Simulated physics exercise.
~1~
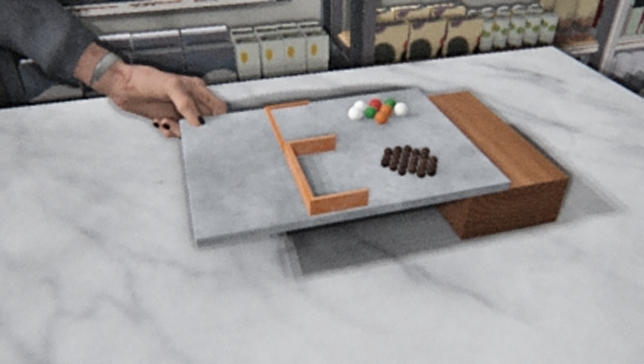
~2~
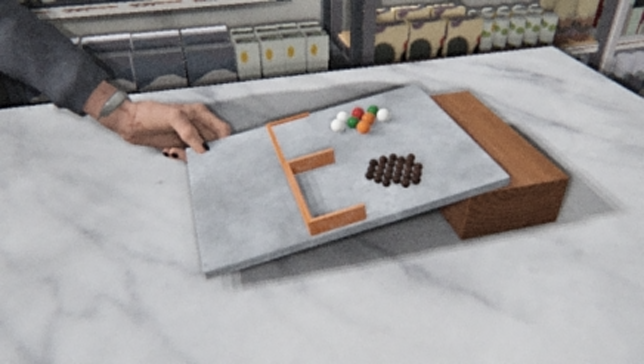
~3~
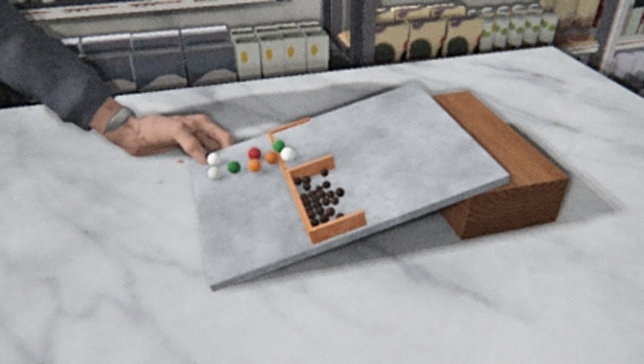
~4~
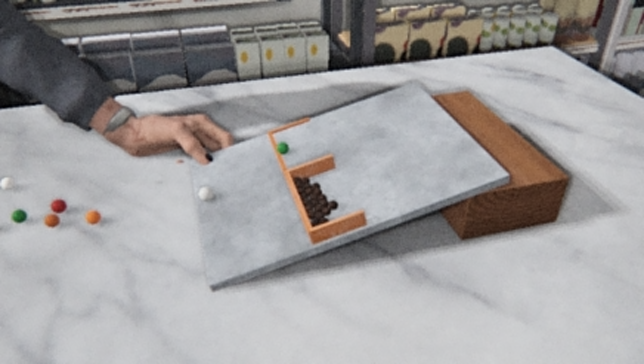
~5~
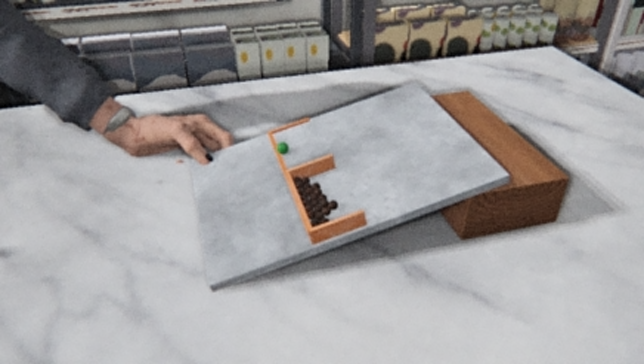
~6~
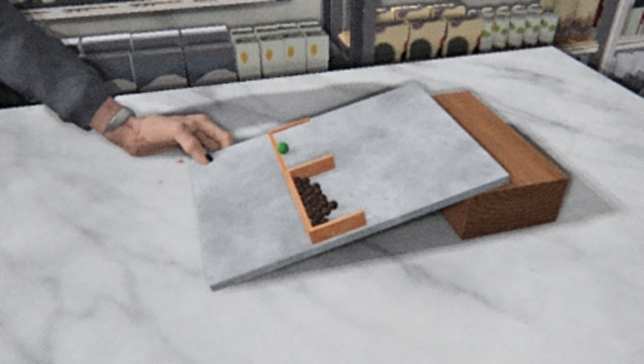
A tilting board sends dark balls into a barrier while most coloured balls roll off.
